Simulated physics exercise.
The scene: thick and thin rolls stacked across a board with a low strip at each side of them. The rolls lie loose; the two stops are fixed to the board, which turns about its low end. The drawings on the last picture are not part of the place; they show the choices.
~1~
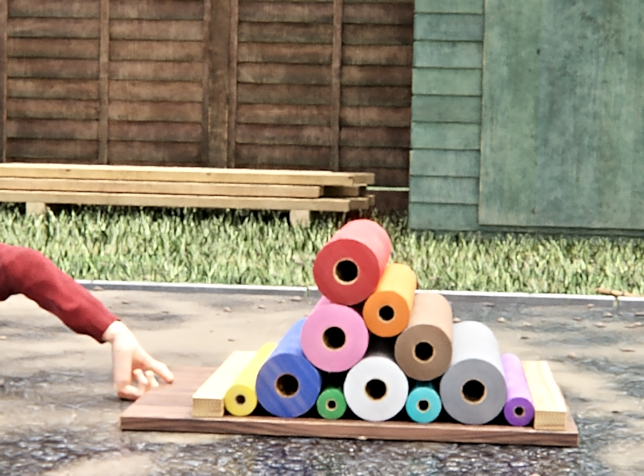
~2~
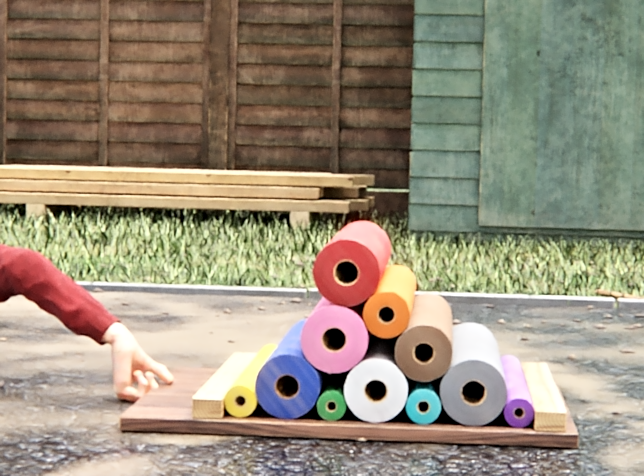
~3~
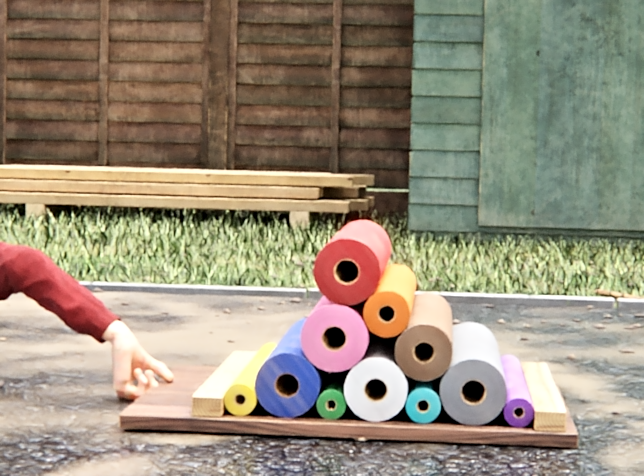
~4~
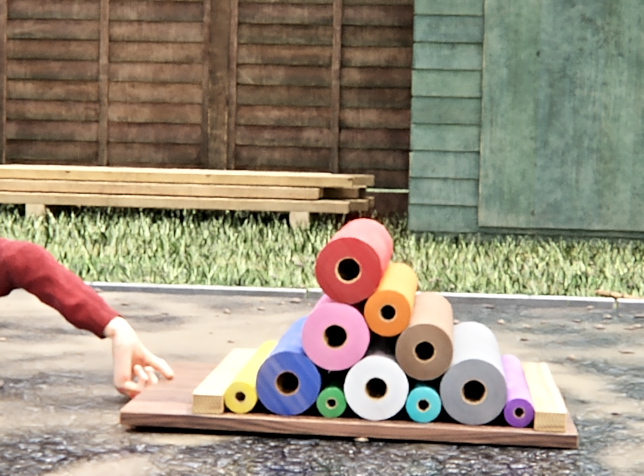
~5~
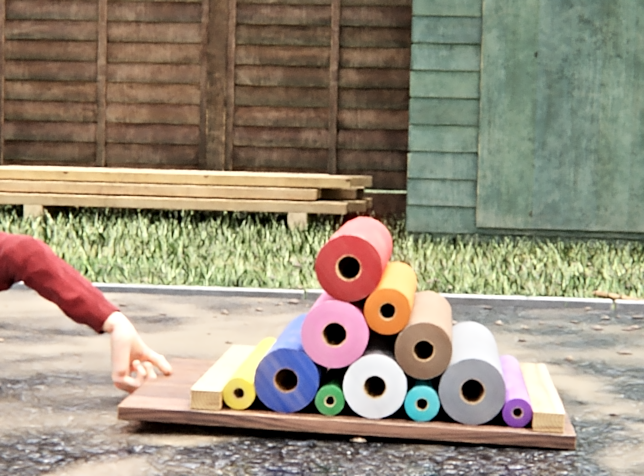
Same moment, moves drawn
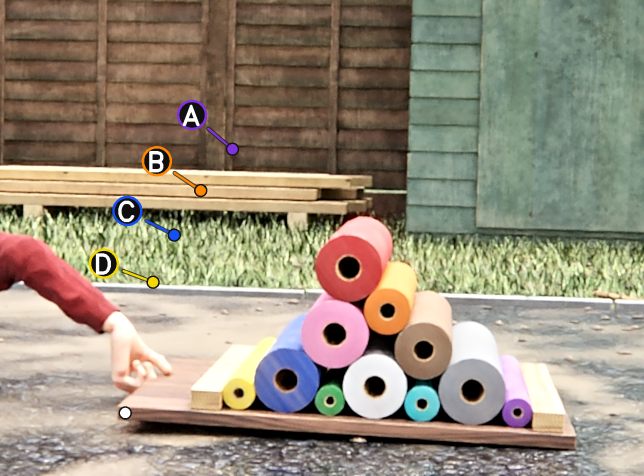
A hand in a red sleeve at the left edge of a wooden board raises that end very slightly, tilting the board a little, while the pyramid of loose coloured rolls stays stacked between two pale strips.
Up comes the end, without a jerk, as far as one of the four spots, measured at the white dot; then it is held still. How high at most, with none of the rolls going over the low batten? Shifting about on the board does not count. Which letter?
No higher than A.
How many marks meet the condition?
The number is four.
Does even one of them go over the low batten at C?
No, at C.
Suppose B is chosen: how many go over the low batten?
It comes to none.
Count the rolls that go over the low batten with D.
At D the number is none.
On the copy, A at (233, 149); B at (201, 191); C at (174, 235); D at (153, 282); the white dot at (125, 413).
On A. First, board at 20°.
Then, board at 38°.
Finally, board at 39°, none over the low batten.
By contrast, B none over the low batten; C none over the low batten; D none over the low batten.
